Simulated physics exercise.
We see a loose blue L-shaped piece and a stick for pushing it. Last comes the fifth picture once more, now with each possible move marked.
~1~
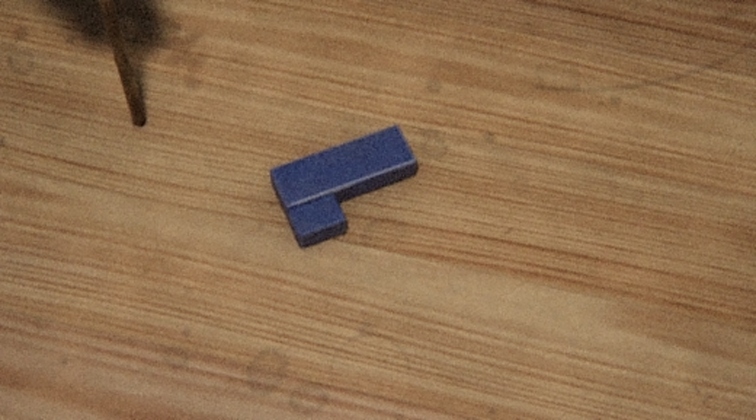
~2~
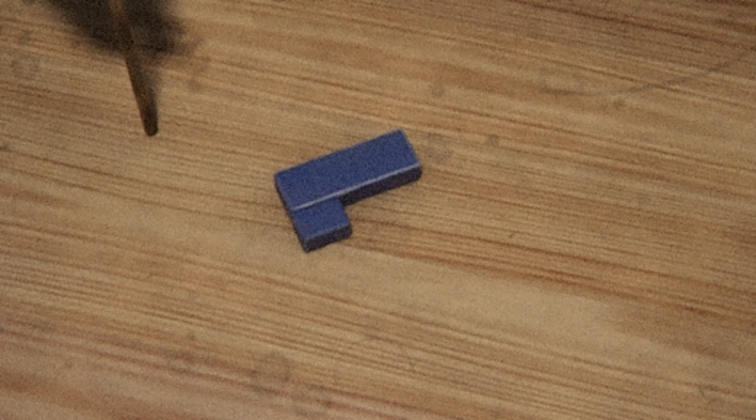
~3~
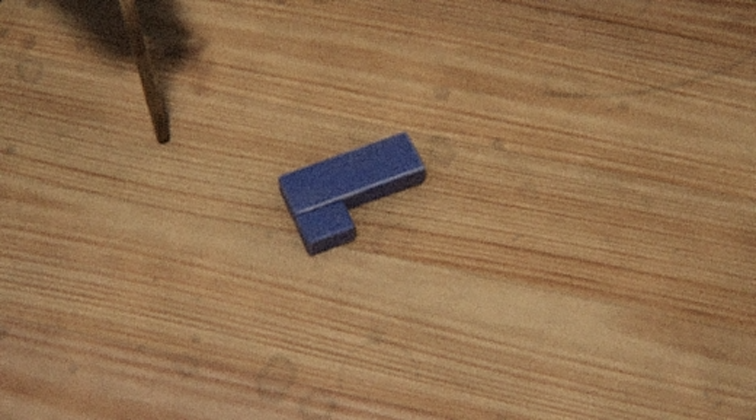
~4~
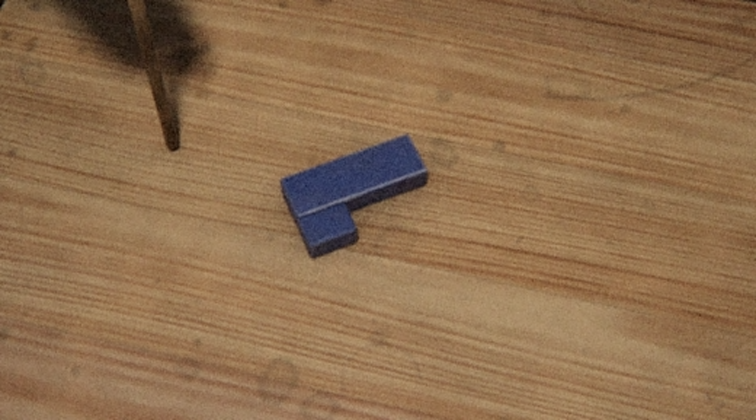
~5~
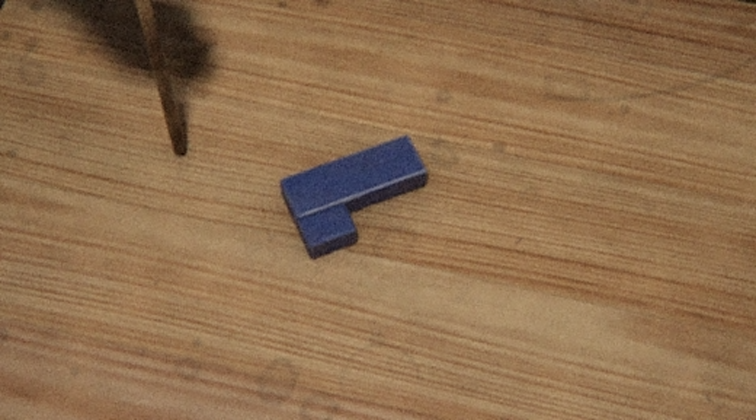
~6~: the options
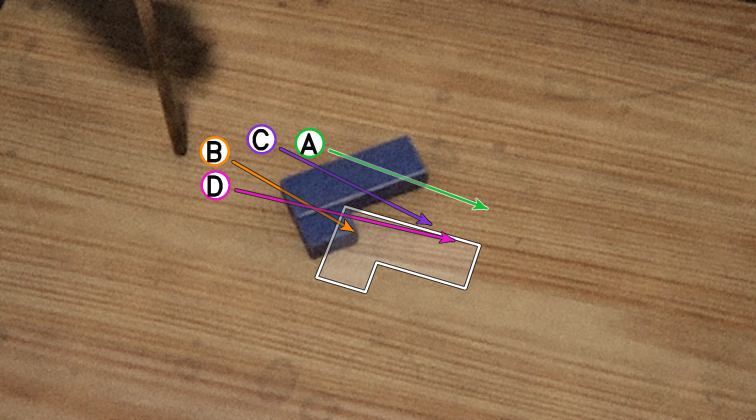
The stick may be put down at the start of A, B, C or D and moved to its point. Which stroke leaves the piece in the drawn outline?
Only C fits it in.
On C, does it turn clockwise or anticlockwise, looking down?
On that stroke, clockwise.
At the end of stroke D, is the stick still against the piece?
Yes.
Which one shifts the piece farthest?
D.
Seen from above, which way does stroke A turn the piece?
Clockwise.
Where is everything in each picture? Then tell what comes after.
Blue L-shaped piece (343, 164), in the first frame.
Blue L-shaped piece (347, 168), in the second frame.
Blue L-shaped piece (352, 171), in the third frame.
Blue L-shaped piece (354, 174), in the fourth frame.
Blue L-shaped piece (353, 175), in the fifth frame.
On the marked copy, A from (329, 150) to (487, 208); B from (233, 162) to (354, 231); C from (280, 149) to (431, 224); D from (236, 190) to (453, 240).
Taking C. A third of the way, foot of the stick (333, 176), piece (361, 181).
Two thirds of the way, foot of the stick (388, 204), piece (397, 218).
When it is over, foot of the stick (431, 225), piece (403, 232); it fills the outline.
As for the rest, A leaves the piece out of the outline, at (376, 198); B leaves the piece out of the outline, at (395, 196); D leaves the piece out of the outline, at (474, 161).
